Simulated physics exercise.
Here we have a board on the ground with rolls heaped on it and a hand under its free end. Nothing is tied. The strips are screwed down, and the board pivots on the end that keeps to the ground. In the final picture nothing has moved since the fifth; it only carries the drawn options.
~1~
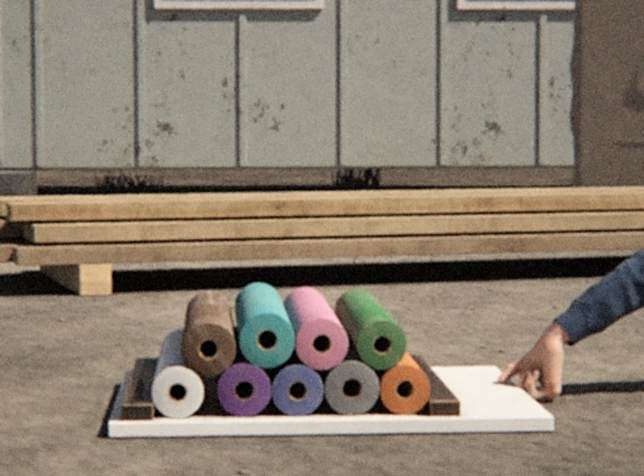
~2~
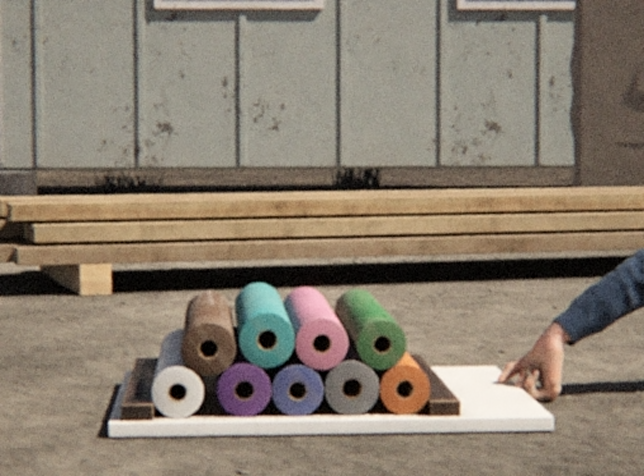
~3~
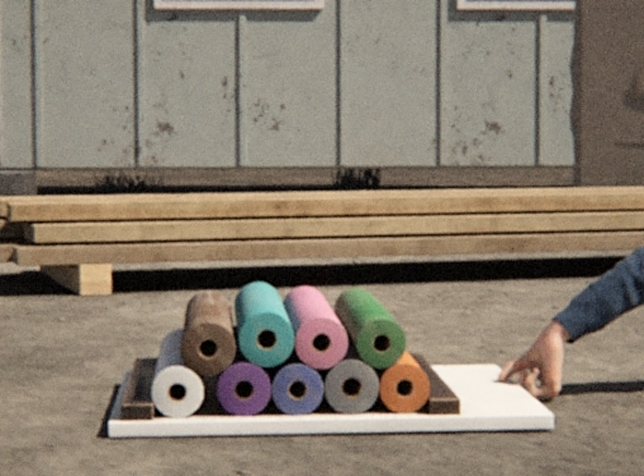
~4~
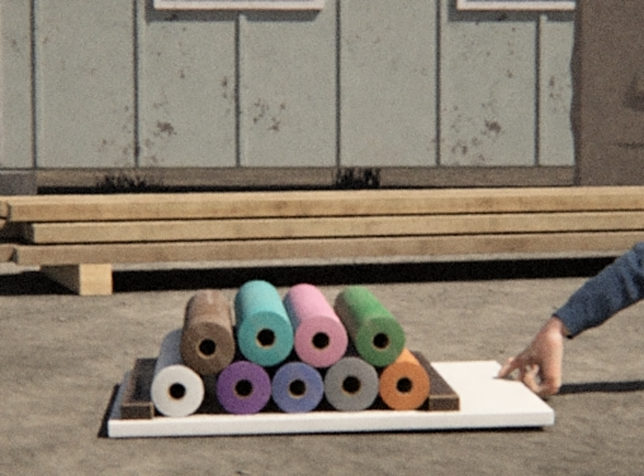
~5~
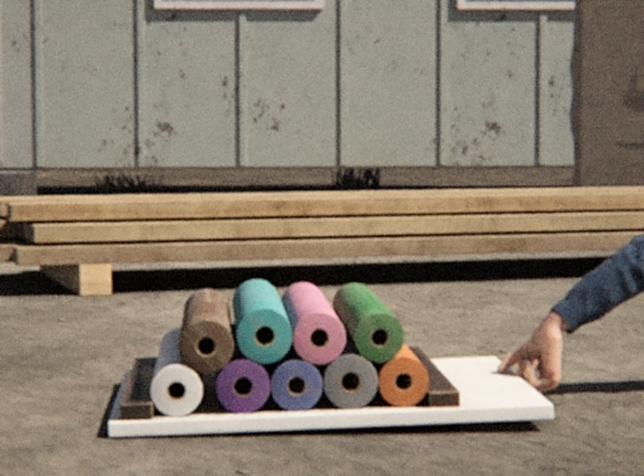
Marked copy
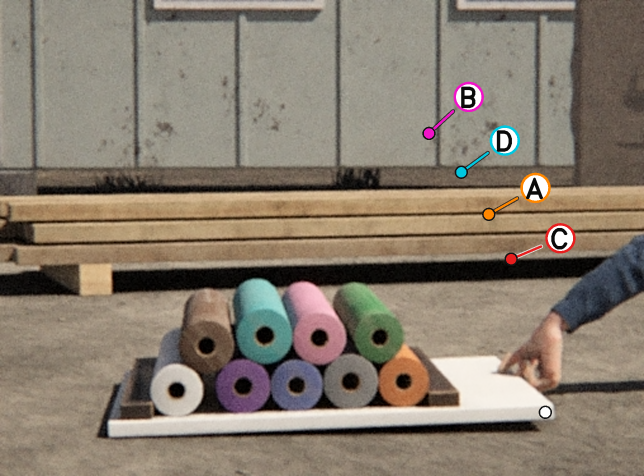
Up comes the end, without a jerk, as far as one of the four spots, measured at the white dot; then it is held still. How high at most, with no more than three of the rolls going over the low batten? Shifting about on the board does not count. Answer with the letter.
Raise it to A.
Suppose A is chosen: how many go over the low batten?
At A the number is three.
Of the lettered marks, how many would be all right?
The number is two.
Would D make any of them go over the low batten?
Yes, at D.
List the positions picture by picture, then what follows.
The first picture shows pink roll (322, 344); turquoise roll (267, 340); board (321, 391).
The second picture shows board (321, 391); white roll (177, 392).
The third picture shows board (321, 390); orange roll (405, 388); brown roll (208, 348).
The fourth picture shows board (321, 388); white roll (177, 392); purple roll (244, 388).
The fifth picture shows board (321, 386); white roll (177, 390); purple roll (243, 386).
On the marked copy, A at (489, 214); B at (429, 134); C at (511, 259); D at (462, 172); the white dot at (546, 412).
With A. Early on, board at 17°.
Further on, board at 29°.
At the end, board at 29°, three over the low batten (brown, pink, turquoise).
As for the rest, B nine over the low batten; C one over the low batten (brown); D four over the low batten (brown, green, pink, turquoise).
